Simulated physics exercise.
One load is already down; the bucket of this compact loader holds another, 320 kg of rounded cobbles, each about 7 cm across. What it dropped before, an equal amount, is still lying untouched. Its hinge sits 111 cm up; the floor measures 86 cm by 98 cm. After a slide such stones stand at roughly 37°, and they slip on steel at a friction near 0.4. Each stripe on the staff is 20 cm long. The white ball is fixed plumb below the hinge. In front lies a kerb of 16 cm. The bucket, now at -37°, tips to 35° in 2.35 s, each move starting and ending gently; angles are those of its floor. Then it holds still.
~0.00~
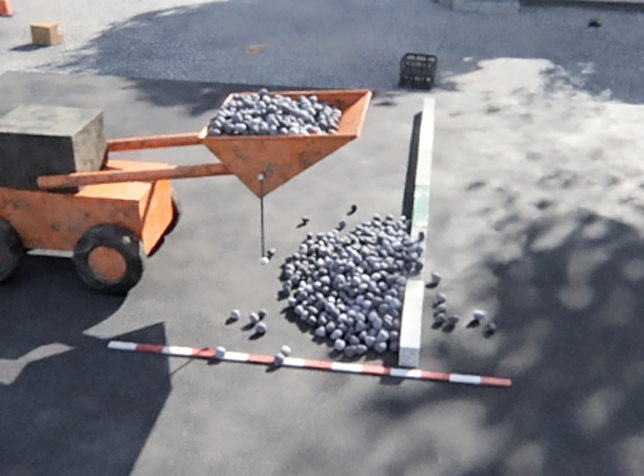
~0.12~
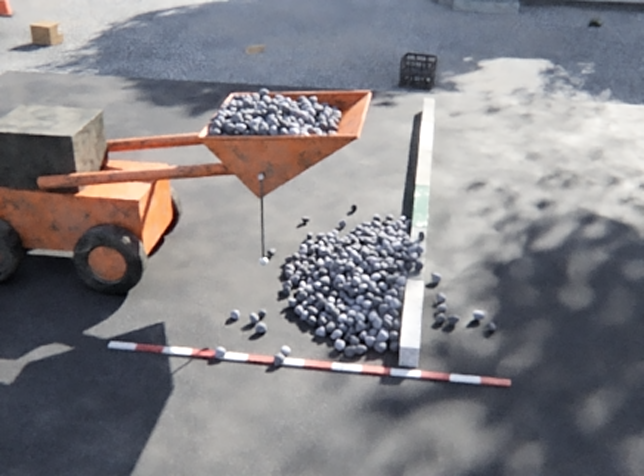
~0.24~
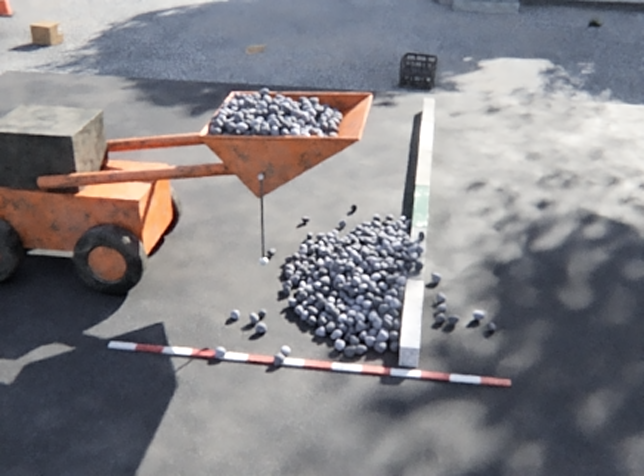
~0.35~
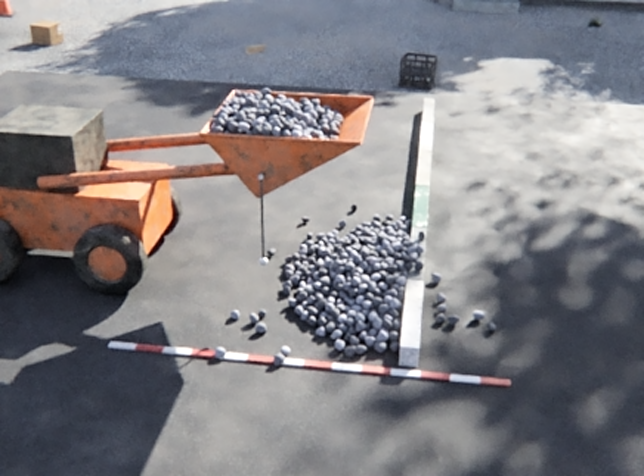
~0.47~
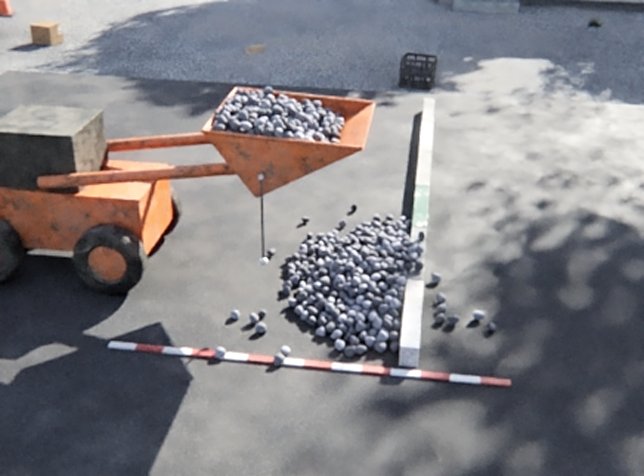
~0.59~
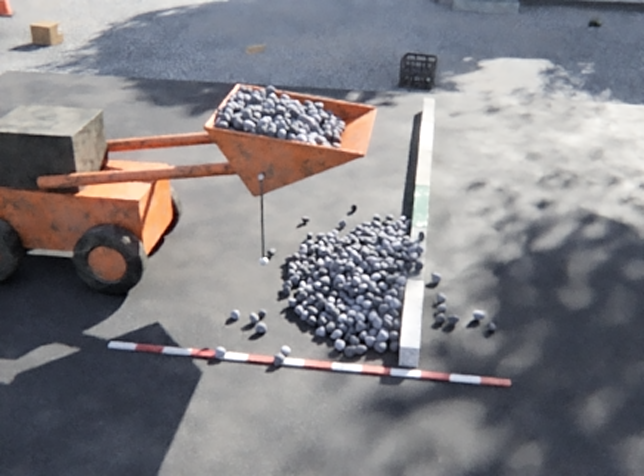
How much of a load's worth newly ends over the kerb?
Close to 22 parts in a hundred.
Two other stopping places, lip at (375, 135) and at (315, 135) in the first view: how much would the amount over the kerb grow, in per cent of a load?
First some 45, then 0 per cent.
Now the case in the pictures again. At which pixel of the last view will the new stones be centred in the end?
Around (386, 262).
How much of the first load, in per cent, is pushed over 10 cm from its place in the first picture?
Roughly 5 per cent of them.
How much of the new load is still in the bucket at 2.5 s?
It holds some 25 per cent.
After 1.8 s the floor is at 24°; in per cent of one load, 95 in the bucket, 105 on this side of the kerb, 1 over the kerb; the foremost stones are at (450, 303).
After 2.5 s the floor is at 35°; in per cent of one load, 25 in the bucket, 171 on this side of the kerb, 5 over the kerb; the foremost stones are at (471, 304).
After 2.8 s the floor is at 35°; in per cent of one load, 2 in the bucket, 185 on this side of the kerb, 15 over the kerb; the foremost stones are at (507, 313).
After 5.2 s the floor is at 35°; in per cent of one load, 0 in the bucket, 178 on this side of the kerb, 23 over the kerb; the foremost stones are at (564, 322). Net gain over the kerb, 22.
